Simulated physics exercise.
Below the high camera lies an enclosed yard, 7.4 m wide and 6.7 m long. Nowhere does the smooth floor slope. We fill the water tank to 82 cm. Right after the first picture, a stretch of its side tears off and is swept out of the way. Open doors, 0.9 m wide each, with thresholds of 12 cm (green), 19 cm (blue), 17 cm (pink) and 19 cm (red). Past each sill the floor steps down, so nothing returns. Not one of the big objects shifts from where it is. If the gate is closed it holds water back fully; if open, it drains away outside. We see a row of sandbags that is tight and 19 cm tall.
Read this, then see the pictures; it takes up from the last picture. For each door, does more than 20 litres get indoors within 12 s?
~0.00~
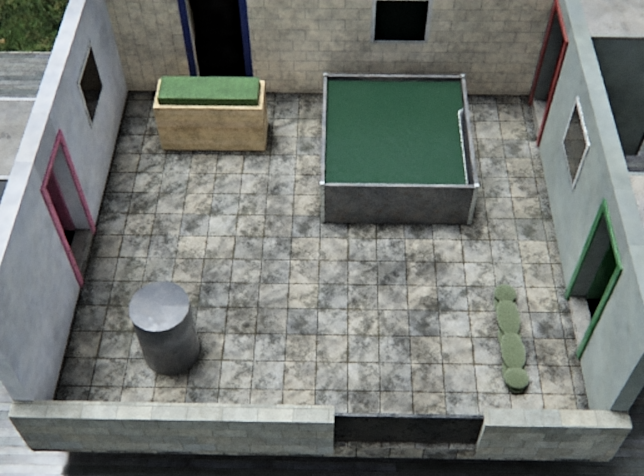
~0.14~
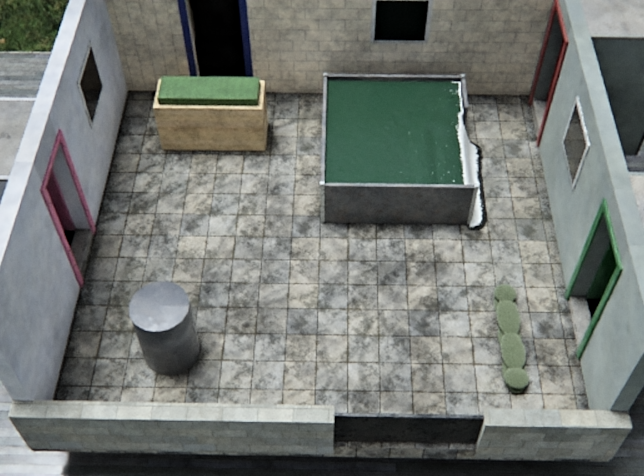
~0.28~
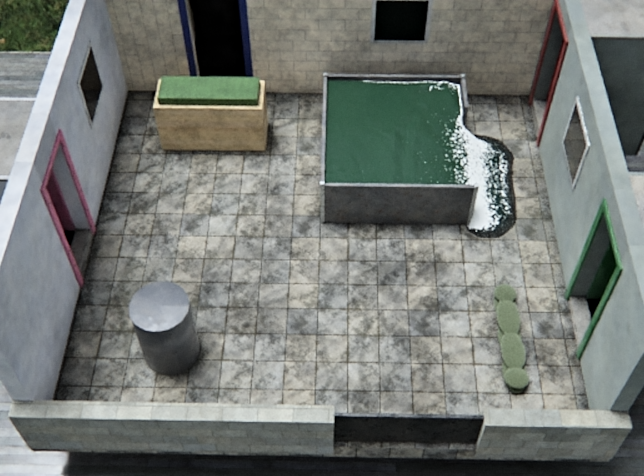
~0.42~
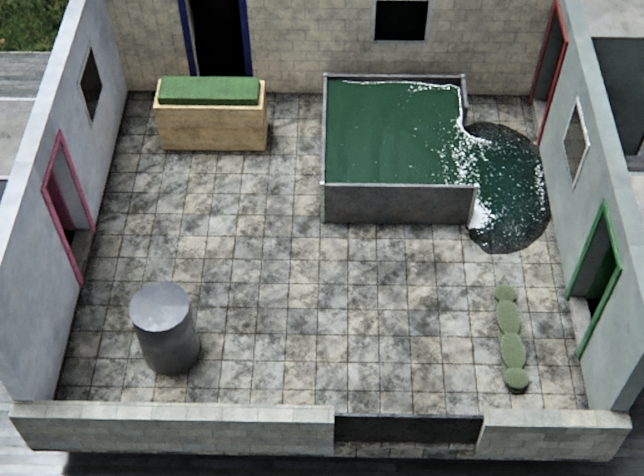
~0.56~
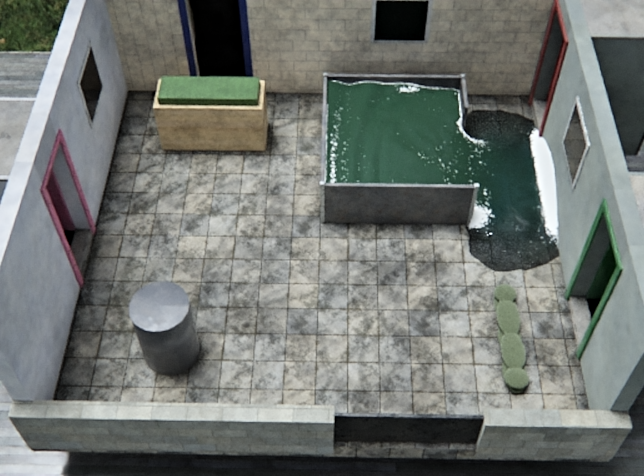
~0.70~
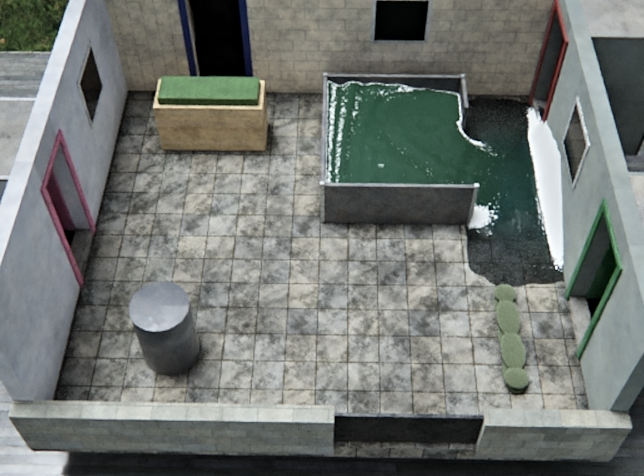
One by one: At the green door the total will be higher than the limit; at the blue door the total will be lower than the limit; at the pink door the total will be lower than the limit; at the red door the total will be higher than the limit.
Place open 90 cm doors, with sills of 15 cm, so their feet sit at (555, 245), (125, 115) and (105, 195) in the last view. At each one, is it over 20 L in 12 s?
Door 1: Higher; door 2: Higher; door 3: Lower.
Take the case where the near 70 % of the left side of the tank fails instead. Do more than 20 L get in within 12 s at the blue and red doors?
Checking each door against the limit: Blue does not exceed it, red does not exceed it.
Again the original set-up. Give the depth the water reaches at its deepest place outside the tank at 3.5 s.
Max depth: About 40 centimetres.
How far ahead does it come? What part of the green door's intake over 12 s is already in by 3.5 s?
I'd put it at about 5 per cent by that point.
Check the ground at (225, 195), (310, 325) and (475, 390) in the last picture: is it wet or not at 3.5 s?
Point 1: Unreached; point 2: Reached; point 3: Reached.
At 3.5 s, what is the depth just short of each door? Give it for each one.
Green 13 cm, blue 8 cm, pink 0 cm, red 28 cm.
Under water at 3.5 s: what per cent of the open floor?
I'd say around 50 % is wet.
After 1.4 s water covers 15 % of the floor and is deepest (64 cm) near (537, 192); green door 12 cm at the sill, 0 L in, blue door not reached, pink door not reached, red door 26 cm at the sill, 9 L in.
After 2.2 s water covers 25 % of the floor and is deepest (61 cm) near (594, 434); green door 16 cm at the sill, 2 L in, blue door not reached, pink door not reached, red door 27 cm at the sill, 30 L in.
After 3.5 s water covers 50 % of the floor and is deepest (40 cm) near (540, 433); green door 13 cm at the sill, 10 L in, blue door 8 cm at the sill, 0 L in, pink door not reached, red door 28 cm at the sill, 79 L in.
After 7.0 s water covers 90 % of the floor and is deepest (22 cm) near (193, 113); green door 19 cm at the sill, 146 L in, blue door 9 cm at the sill, 0 L in, pink door 18 cm at the sill, 5 L in, red door 16 cm at the sill, 121 L in.
After 12.0 s water covers 95 % of the floor and is deepest (16 cm) near (372, 101); green door 10 cm at the sill, 176 L in, blue door 13 cm at the sill, 0 L in, pink door 11 cm at the sill, 6 L in, red door 10 cm at the sill, 121 L in.
